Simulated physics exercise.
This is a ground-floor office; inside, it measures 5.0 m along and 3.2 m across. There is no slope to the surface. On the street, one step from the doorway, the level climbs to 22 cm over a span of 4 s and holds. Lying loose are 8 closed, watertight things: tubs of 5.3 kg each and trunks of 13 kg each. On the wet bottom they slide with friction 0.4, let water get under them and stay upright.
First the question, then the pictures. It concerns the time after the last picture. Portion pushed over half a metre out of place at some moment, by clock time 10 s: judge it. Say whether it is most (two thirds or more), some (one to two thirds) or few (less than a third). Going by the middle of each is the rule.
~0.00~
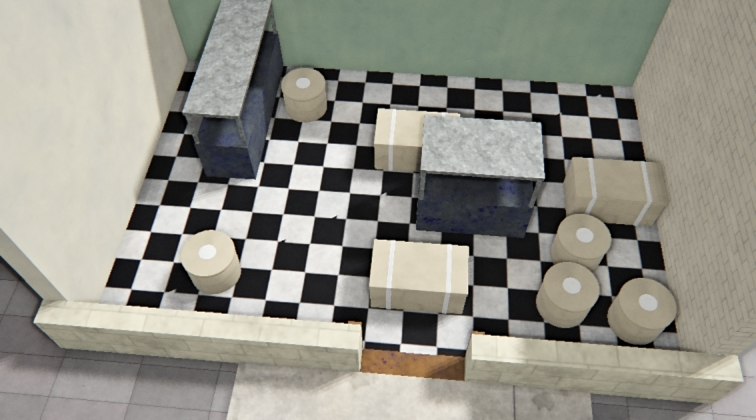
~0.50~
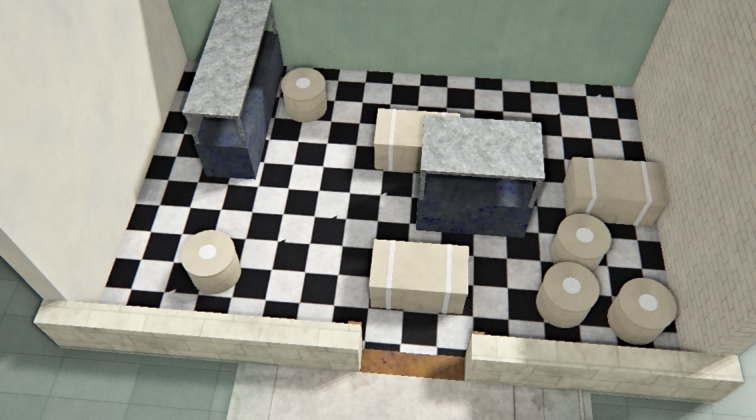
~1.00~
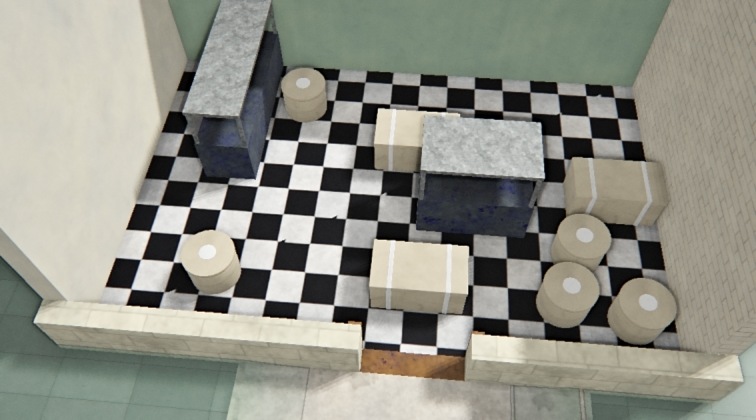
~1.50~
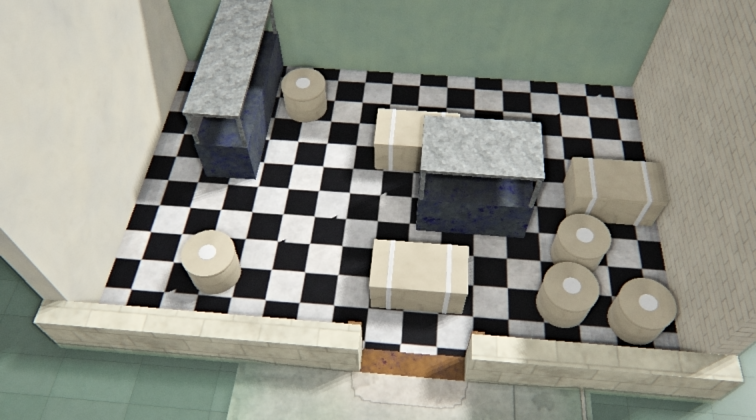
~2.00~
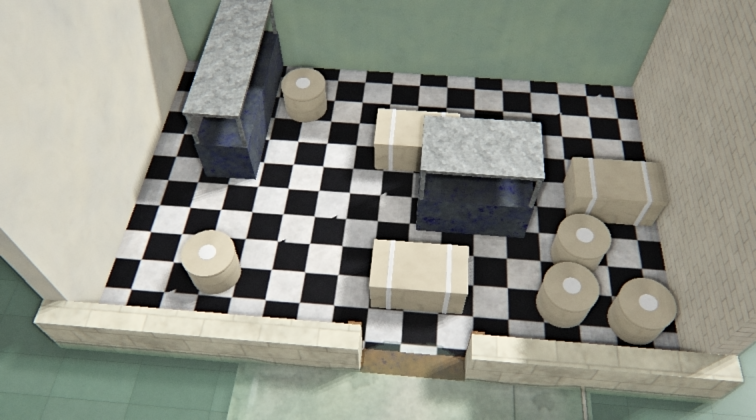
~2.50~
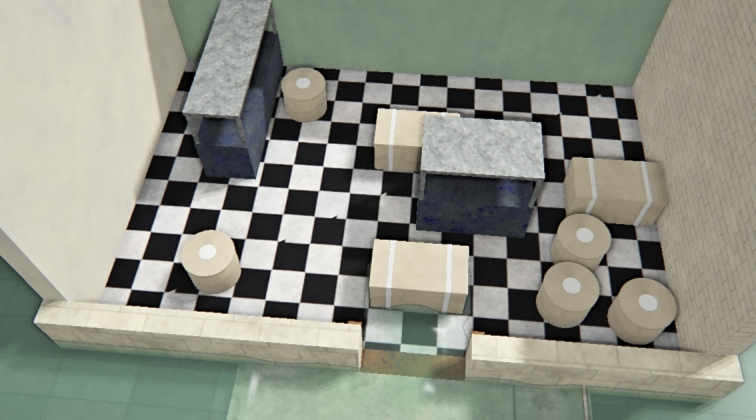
Most.
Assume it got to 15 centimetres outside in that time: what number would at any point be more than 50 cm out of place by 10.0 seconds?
In that case 5 of them.
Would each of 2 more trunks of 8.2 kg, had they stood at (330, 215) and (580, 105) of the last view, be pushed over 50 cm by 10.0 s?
First one goes beyond it, second one stays within it.
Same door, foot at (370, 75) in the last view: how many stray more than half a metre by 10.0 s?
That gives 4 of them.
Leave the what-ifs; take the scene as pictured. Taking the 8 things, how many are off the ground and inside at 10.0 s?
7.
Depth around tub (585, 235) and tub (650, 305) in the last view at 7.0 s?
Some 6 cm at the first, some 7 cm at the second.
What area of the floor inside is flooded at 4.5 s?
About 5.5 m2.
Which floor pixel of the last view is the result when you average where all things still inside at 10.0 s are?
The centre is close to (472, 188).
After 3.5 s 0 of 8 are over 50 cm from their spots; 0 afloat.
After 4.5 s 0 of 8 are over 50 cm from their spots; 1 afloat.
After 7.0 s 3 of 8 are over 50 cm from their spots; 5 afloat.
After 10.0 s 6 of 8 are over 50 cm from their spots, and 7 have been at some point; 7 afloat.
